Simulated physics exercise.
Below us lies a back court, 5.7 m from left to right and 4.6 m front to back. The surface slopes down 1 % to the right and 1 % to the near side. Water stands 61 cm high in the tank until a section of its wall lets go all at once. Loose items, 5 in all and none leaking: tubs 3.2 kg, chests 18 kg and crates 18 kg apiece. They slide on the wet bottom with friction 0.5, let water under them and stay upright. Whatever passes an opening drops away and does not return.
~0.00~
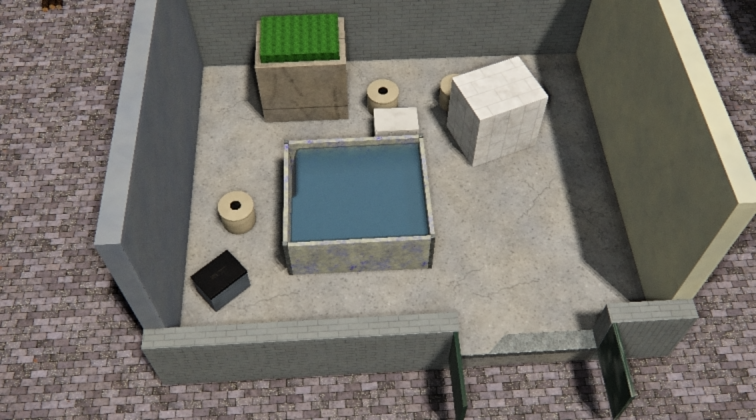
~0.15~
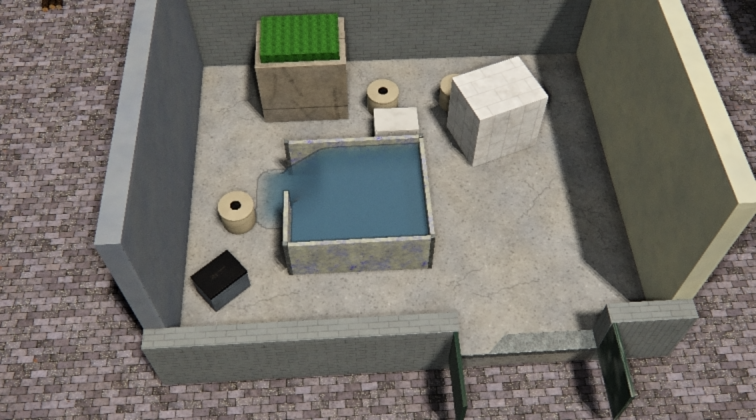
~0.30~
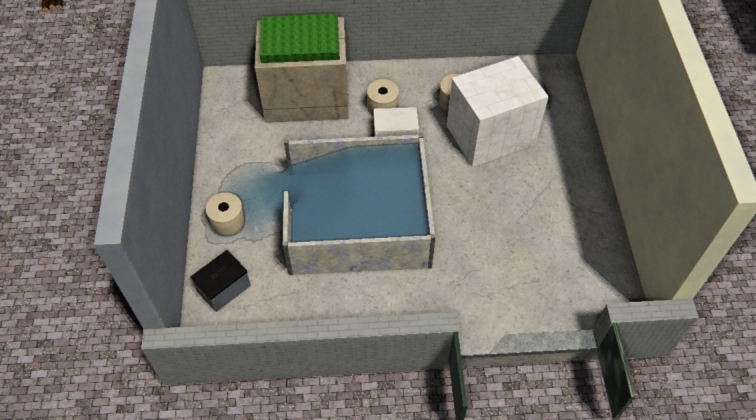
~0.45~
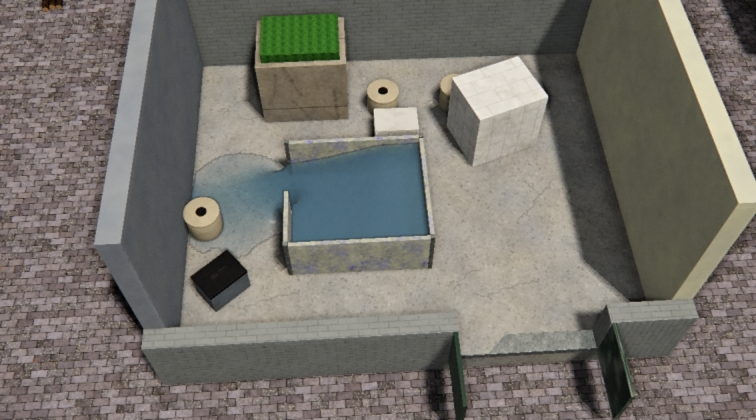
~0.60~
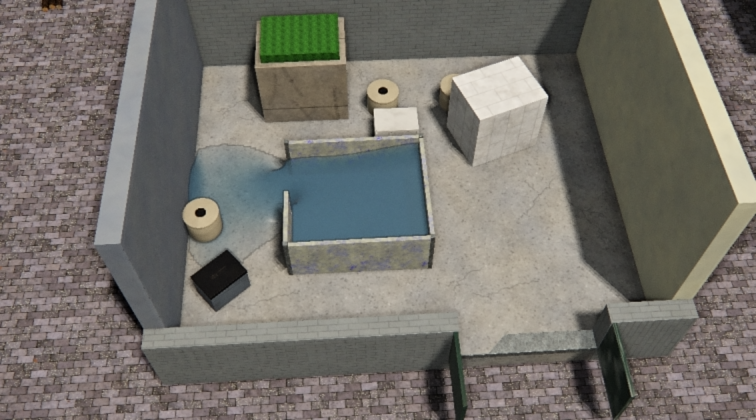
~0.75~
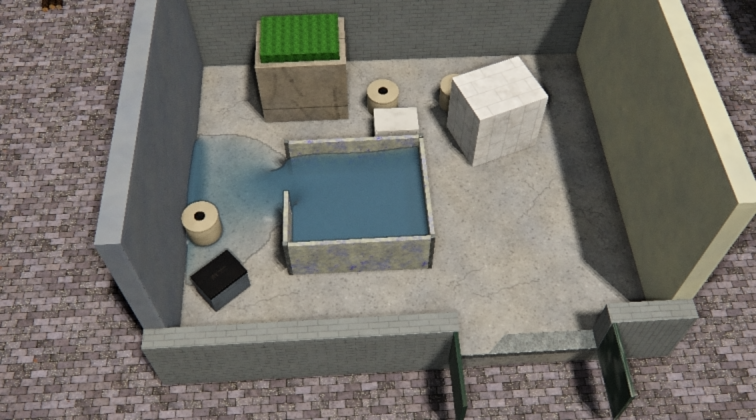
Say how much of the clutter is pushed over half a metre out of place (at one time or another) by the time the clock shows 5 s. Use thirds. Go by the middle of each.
Share: From one to two thirds.
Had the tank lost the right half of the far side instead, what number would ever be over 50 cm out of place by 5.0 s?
Then 4.
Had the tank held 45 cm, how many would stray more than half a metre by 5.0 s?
In that case 2 of them.
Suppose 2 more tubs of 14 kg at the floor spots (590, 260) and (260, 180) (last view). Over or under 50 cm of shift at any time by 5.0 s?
In that order: Less, past it.
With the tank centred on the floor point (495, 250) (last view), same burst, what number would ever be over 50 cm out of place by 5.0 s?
Then 2.
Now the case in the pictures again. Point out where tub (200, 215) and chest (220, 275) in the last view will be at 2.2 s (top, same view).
Near (257, 271) and (283, 294).
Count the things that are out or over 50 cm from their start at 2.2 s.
By then 2.
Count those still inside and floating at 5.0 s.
I count 2.
After 1.1 s 1 of 5 are over 50 cm from their spots; 1 afloat.
After 2.2 s 2 of 5 are over 50 cm from their spots; 1 afloat.
After 3.5 s 2 of 5 are over 50 cm from their spots; 1 afloat.
After 5.0 s 2 of 5 are over 50 cm from their spots, and 2 have been at some point; 2 afloat.
